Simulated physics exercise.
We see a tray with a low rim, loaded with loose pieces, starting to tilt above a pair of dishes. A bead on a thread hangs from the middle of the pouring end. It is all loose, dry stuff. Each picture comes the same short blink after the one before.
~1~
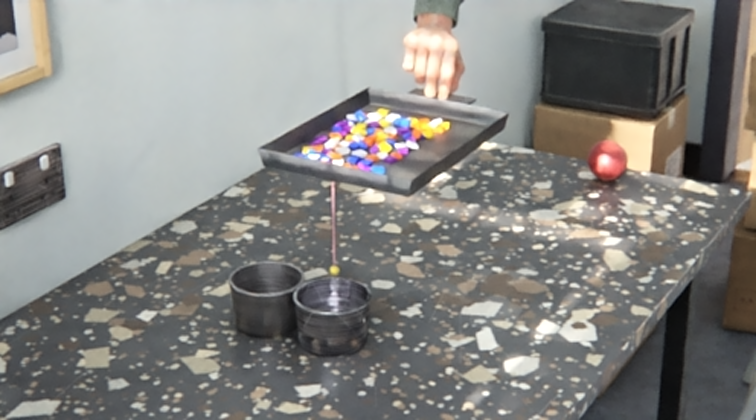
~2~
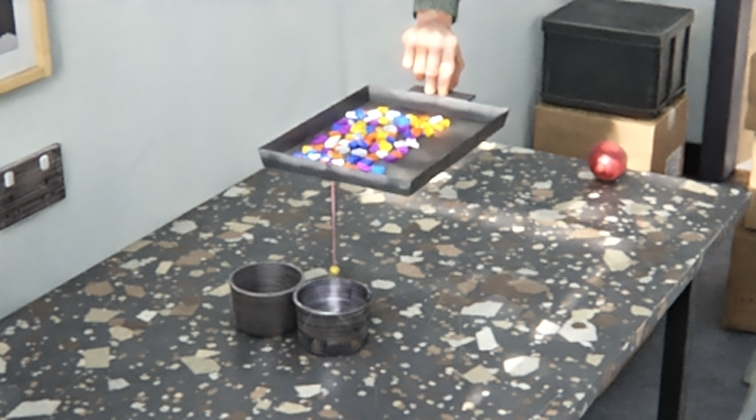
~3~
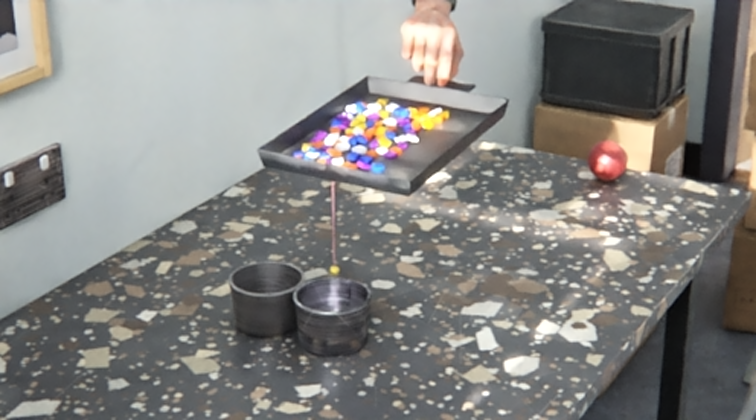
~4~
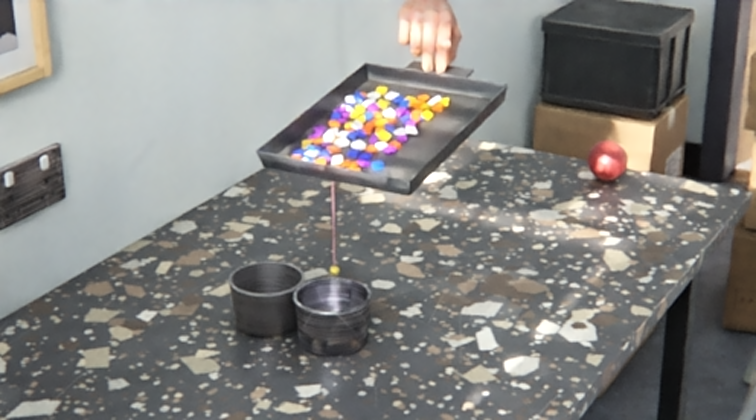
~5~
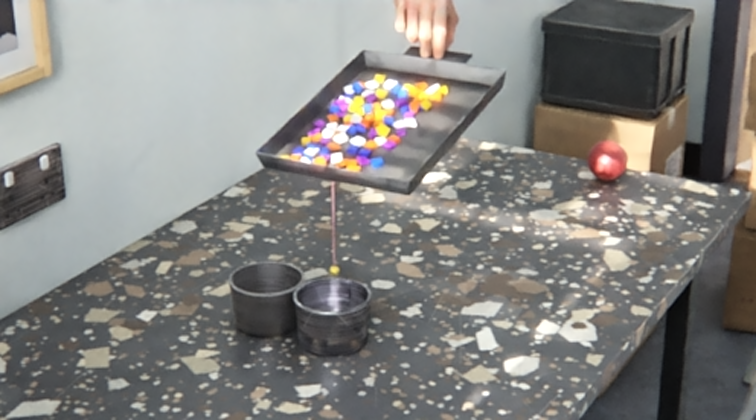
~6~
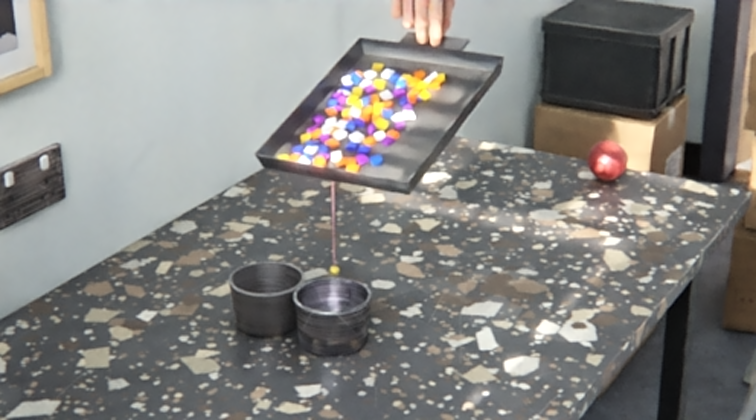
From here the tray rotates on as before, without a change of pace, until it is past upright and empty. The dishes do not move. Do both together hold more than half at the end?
Caught overall: More than half.
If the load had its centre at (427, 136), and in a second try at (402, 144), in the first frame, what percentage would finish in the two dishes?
First some 50, then 60 per cent.
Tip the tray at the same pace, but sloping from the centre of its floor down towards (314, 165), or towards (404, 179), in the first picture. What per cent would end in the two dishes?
First some 80, then 0 per cent.
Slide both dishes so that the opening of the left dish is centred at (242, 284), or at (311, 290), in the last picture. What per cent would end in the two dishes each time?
The first gives 80 %, the second 40 %.
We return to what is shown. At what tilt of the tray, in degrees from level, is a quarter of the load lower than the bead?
Roughly 105°.
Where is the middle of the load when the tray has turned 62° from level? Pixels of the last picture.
Roughly at (313, 143).
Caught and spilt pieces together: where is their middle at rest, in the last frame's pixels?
Near (308, 331).
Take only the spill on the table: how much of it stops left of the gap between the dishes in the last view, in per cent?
Near 50 %.
Soon, tray tipped steeply; all on the tray.
A while on, tray tipped past a quarter turn; about two thirds on the tray; a small part in the right dish; a small part in the left dish; a small part outside both; a small part in the air.
Towards the end, tray tipped past a quarter turn; about a third in the right dish; about a third in the left dish; about a quarter outside both.
Finally, tray tipped past a quarter turn; about a third in the right dish; about a third in the left dish; about a quarter outside both.
